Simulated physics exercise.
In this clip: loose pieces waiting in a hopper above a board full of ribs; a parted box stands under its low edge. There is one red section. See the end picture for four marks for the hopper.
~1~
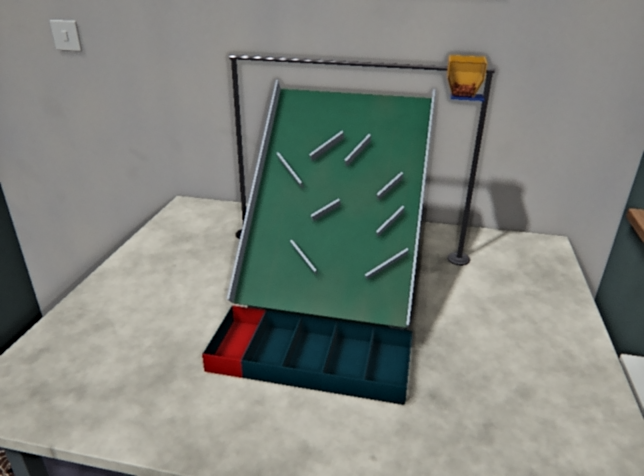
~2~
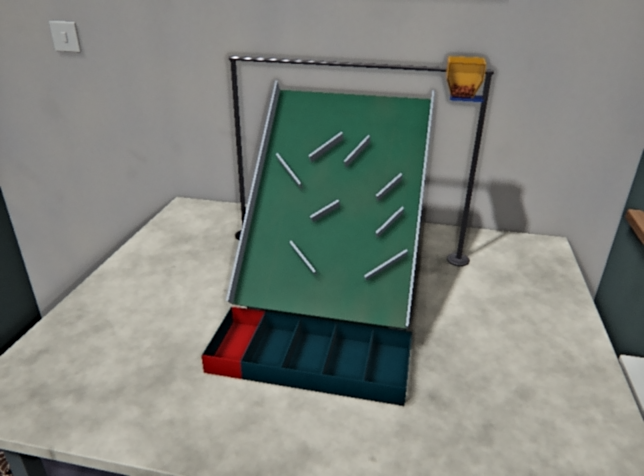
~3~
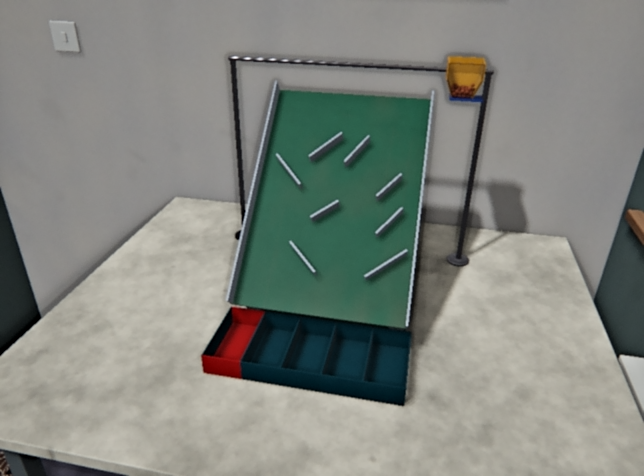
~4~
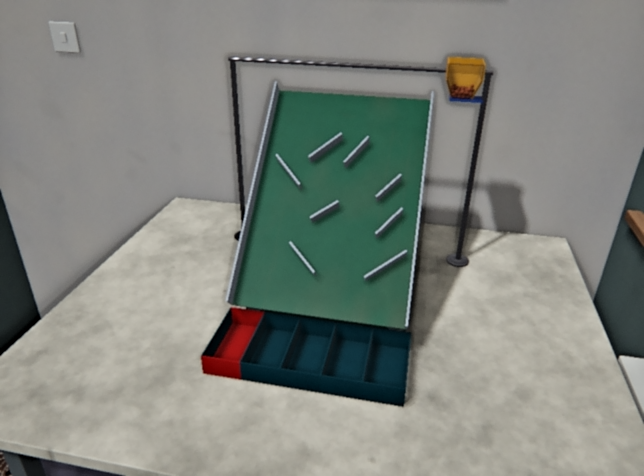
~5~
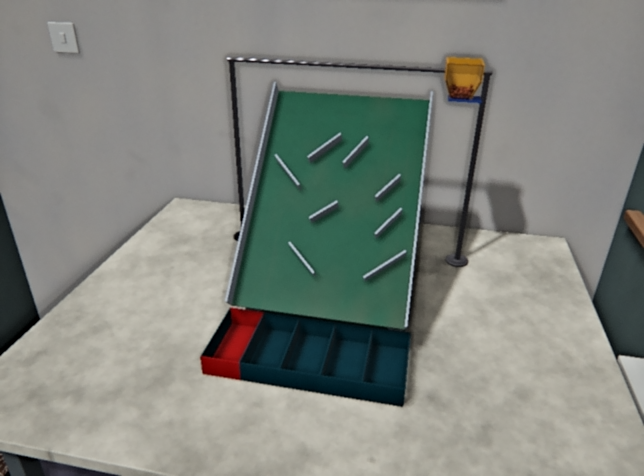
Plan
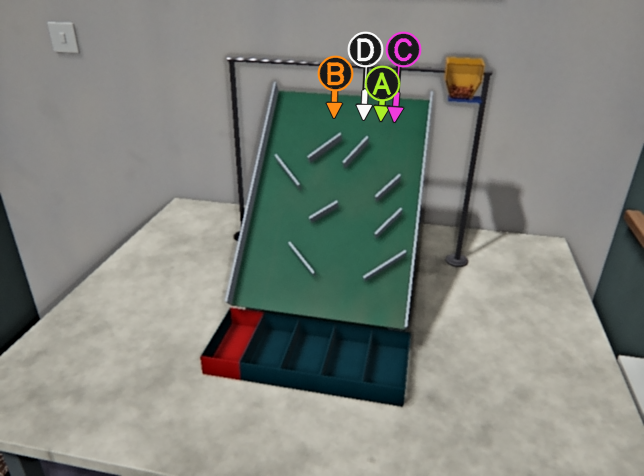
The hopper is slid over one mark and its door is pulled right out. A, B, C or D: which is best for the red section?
Choose D.
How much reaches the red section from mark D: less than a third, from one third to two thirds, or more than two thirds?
Mark D gives from one third to two thirds.
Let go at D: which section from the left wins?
The first from the left.
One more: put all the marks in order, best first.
Best to worst: D, B, A, C.
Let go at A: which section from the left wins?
It is the third one.
On the marked copy, mark A meets the board at (381, 115); mark B meets the board at (334, 112); mark C meets the board at (394, 116); mark D meets the board at (363, 114).
With A, close to a quarter in the red section, the bulk in other sections.
With B, close to a third in the red section, close to two thirds in other sections.
With C, none at all in the red section, all but a few in other sections, only a few outside the box.
With D, close to half in the red section, close to a third in other sections.
